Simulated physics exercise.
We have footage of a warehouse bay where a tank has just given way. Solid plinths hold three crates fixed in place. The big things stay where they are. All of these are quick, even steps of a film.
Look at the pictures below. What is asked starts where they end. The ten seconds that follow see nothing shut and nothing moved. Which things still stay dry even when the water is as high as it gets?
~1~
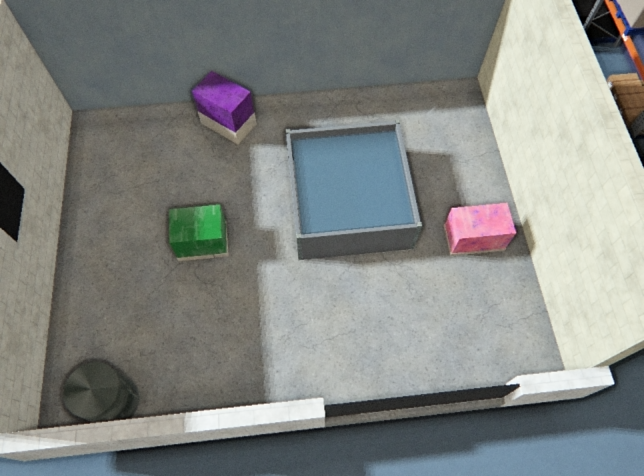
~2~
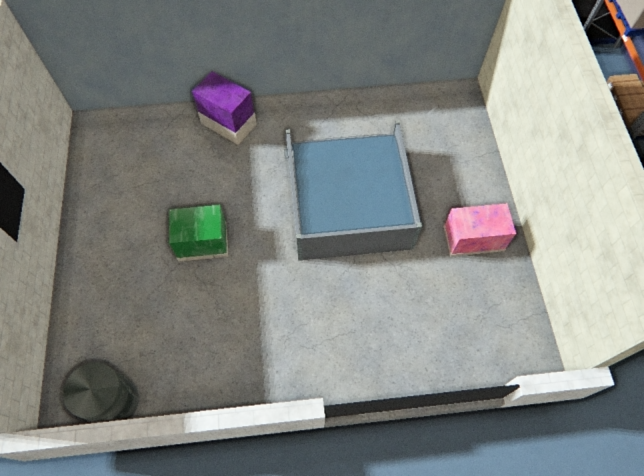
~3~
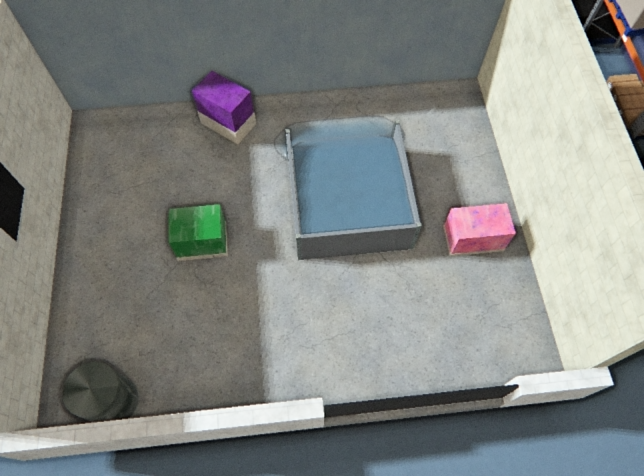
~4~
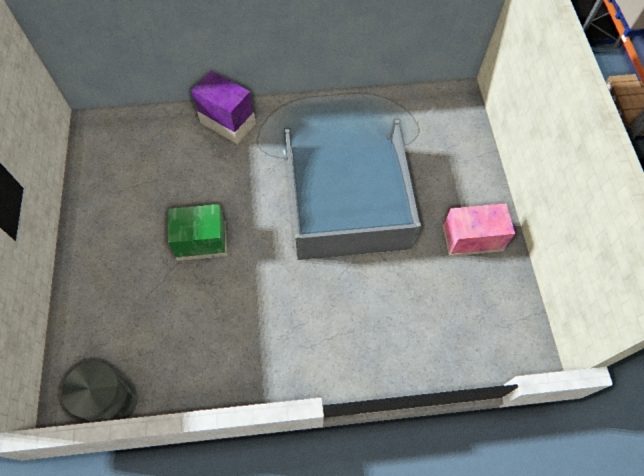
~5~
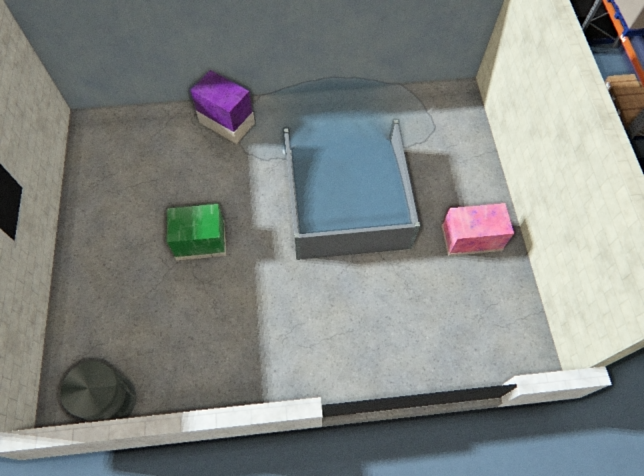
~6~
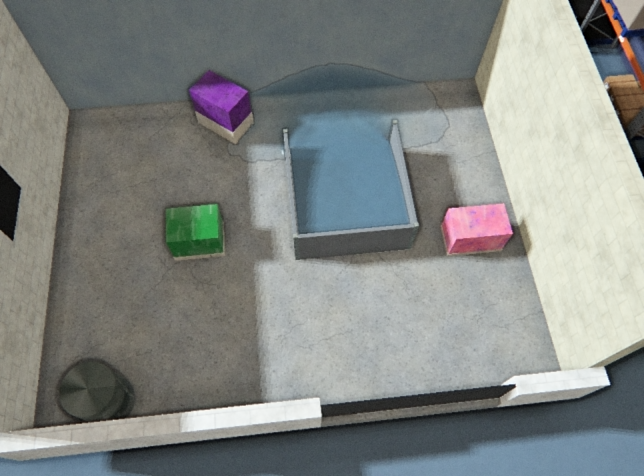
Taking each one: The green crate does not stay dry; the purple crate does not stay dry; the pink crate does not stay dry.
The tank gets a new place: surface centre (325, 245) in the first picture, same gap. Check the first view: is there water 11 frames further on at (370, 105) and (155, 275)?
The first spot is inundated and the second is not reached.
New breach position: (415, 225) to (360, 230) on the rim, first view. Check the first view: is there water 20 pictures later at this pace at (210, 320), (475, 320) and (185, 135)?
The first comes out soaked, the second soaked, the third untouched.
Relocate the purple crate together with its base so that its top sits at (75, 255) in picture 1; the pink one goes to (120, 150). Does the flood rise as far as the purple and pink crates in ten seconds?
I reckon the purple one is missed, while the pink one is hit by the flood.
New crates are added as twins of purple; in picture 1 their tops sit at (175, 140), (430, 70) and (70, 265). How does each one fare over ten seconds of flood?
Stays clear, gets flooded, stays clear.
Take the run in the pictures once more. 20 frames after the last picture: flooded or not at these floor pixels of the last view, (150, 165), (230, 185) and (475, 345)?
Point one sodden, point two sodden, point three left clear.
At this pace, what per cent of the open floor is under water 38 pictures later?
Around 80 percent.
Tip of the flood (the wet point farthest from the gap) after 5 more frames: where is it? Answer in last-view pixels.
Around (159, 109).
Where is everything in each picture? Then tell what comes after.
In the first frame, the open tank at (351, 179) is whole and still.
In the second frame, water pours out on the open tank's far side and has run to a hidden place.
In the third frame, the front is at a hidden place, out from the gap on the open tank's far side.
In the fourth frame, water pours out on the open tank's far side and has run to (404, 113).
In the fifth frame, the front is at (394, 85), out from the gap on the open tank's far side.
In the sixth frame, the front is at (421, 83), out from the gap on the open tank's far side.
A moment on, water covers 15 % of the floor; the green crate not reached, the purple crate water round its plinth, the pink crate not reached.
Next, water covers 25 % of the floor; the green crate not reached, the purple crate water round its plinth, the pink crate not reached.
Then, water covers 55 % of the floor; the green crate water round its plinth, the purple crate water round its plinth, the pink crate water round its plinth.
Later, water covers 80 % of the floor; the green crate water round its plinth, the purple crate water round its plinth, the pink crate water round its plinth.
In the end, water covers 100 % of the floor; the green crate was topped, the purple crate was topped, the pink crate was topped.
